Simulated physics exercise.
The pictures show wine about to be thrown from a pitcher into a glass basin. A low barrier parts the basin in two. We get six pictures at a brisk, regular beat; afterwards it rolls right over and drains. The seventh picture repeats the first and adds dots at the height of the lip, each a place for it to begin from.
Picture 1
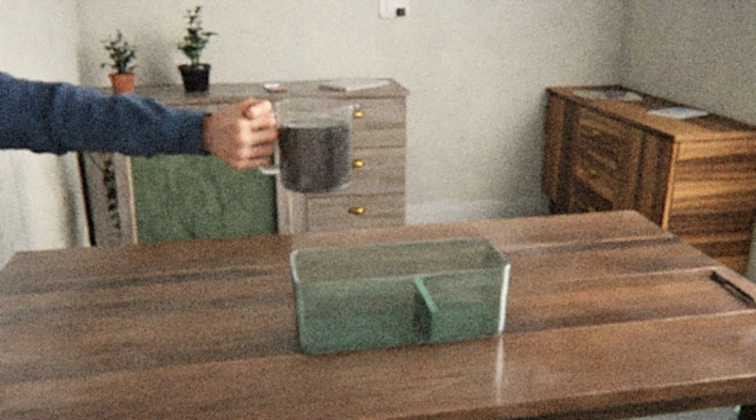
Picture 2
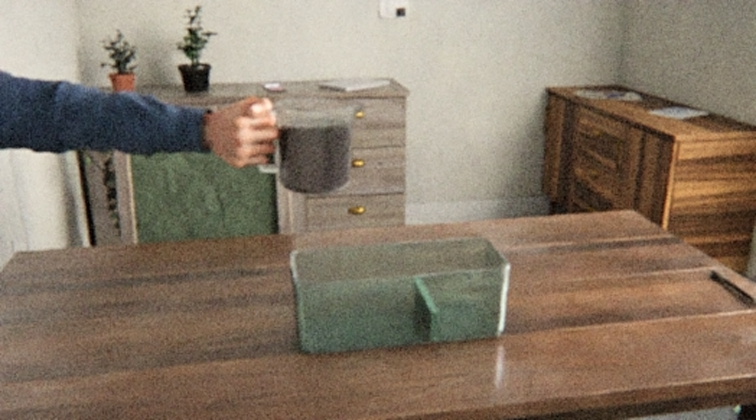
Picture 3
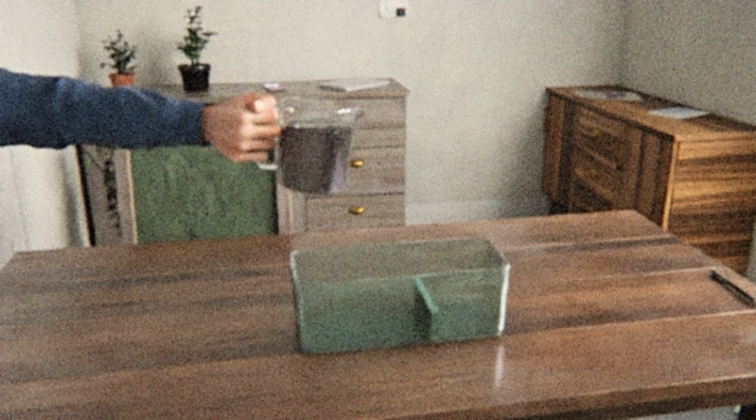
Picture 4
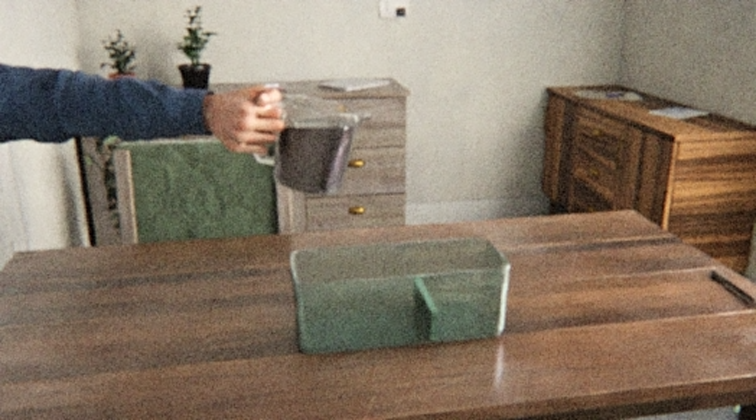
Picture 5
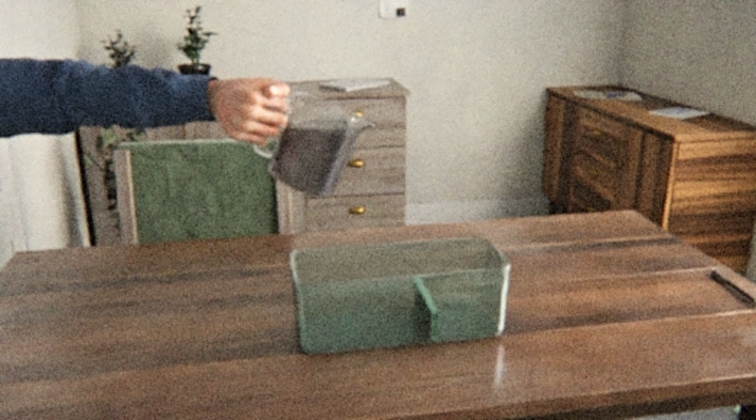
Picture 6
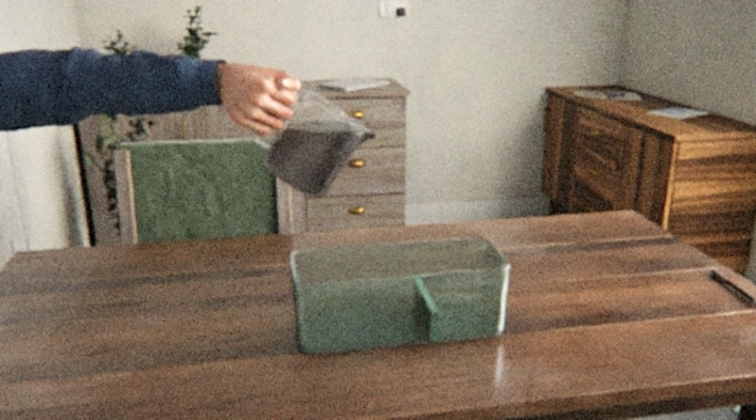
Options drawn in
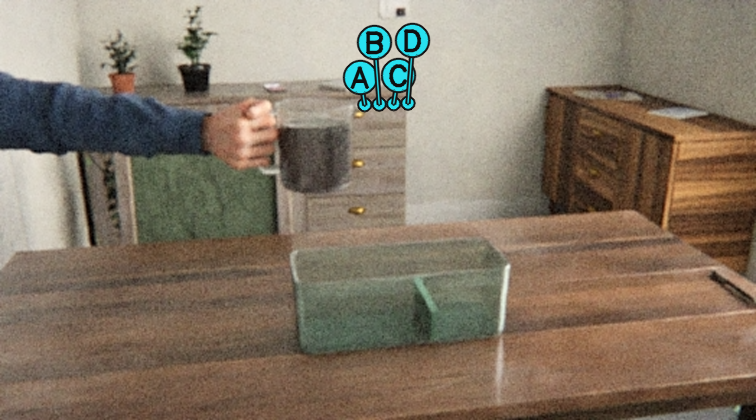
We see a hand in a blue sleeve holding a glass pitcher of dark liquid upright above a wooden table with a divided glass basin, then gradually tilting the pitcher to the right, with the liquid still inside.
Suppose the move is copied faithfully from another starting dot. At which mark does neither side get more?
B beats the others.
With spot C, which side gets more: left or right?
The right one.
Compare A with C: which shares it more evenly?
C.
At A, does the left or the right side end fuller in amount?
The left side.
On the marked copy, A at (364, 104); B at (379, 104); C at (393, 103); D at (407, 103).
For spot A, about 82 % ends left of the wall and 12 % right of it; 6 % is lost outside.
For spot B, about 49 % ends left of the wall and 49 % right of it.
For spot C, about 26 % ends left of the wall and 71 % right of it; 3 % is lost outside.
For spot D, about 13 % ends left of the wall and 84 % right of it; 4 % is lost outside.
